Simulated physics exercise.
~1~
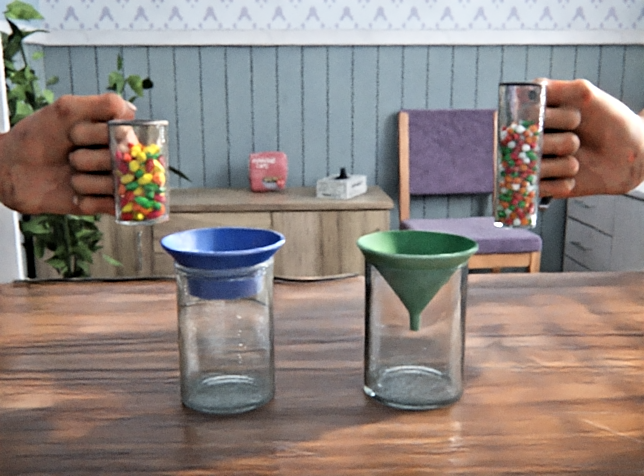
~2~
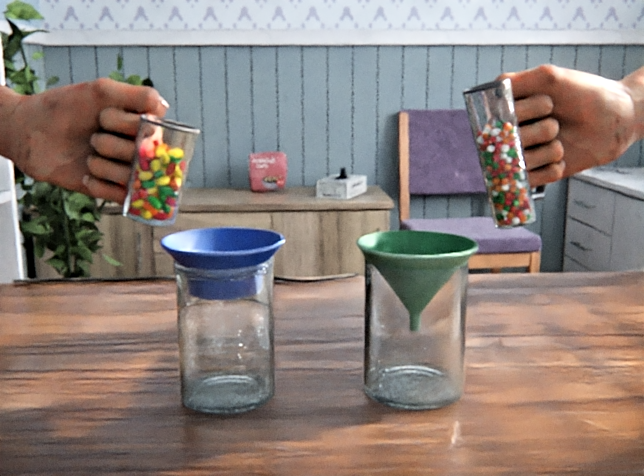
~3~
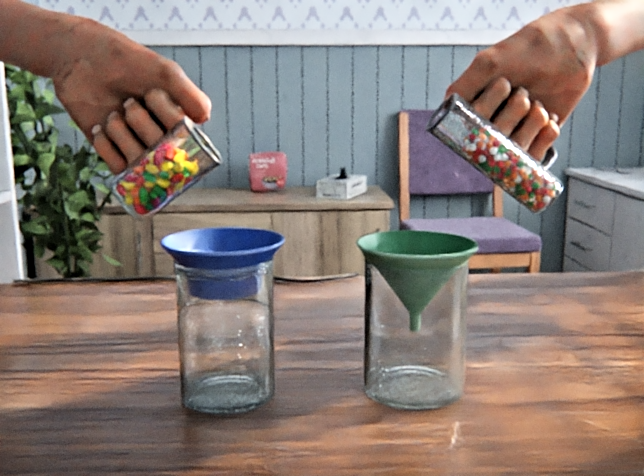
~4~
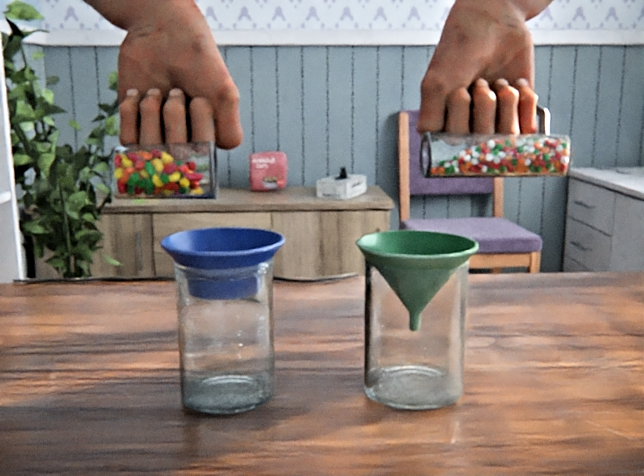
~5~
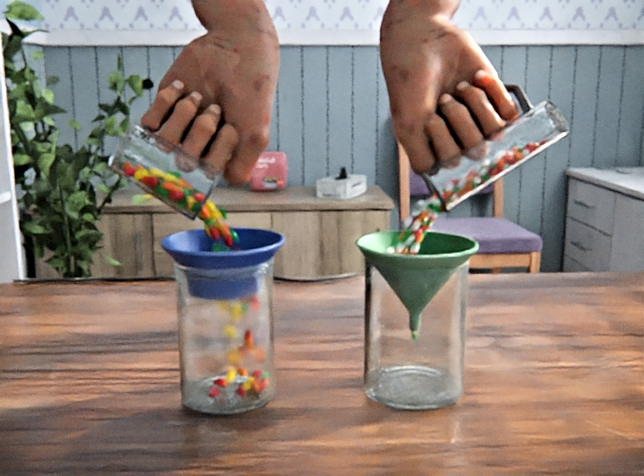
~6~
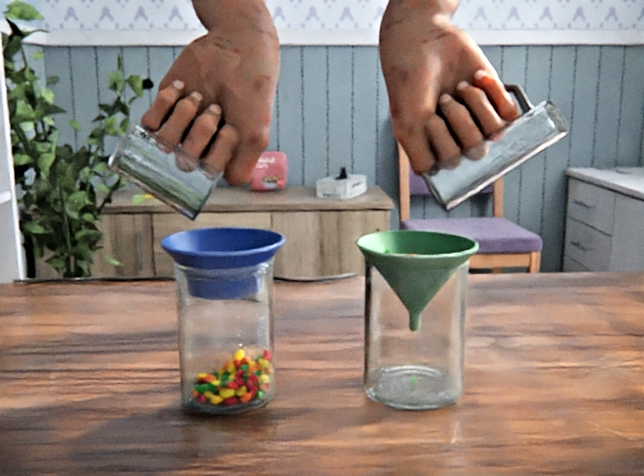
To begin with, two hands hold clear cups of small, colourful pieces upright above two glass jars on a wooden table, the left jar topped with a wide blue funnel and the right with a narrow green one. The hands tilt the cups inward until they lie on their sides, with the pieces still inside. They then tip them further, and both loads pour into the funnels. On the left, pieces tumble straight through into the jar. Finally both cups are empty, and a colourful pile rests in the left jar, while the right jar looks almost empty, its pieces held up in the green funnel.
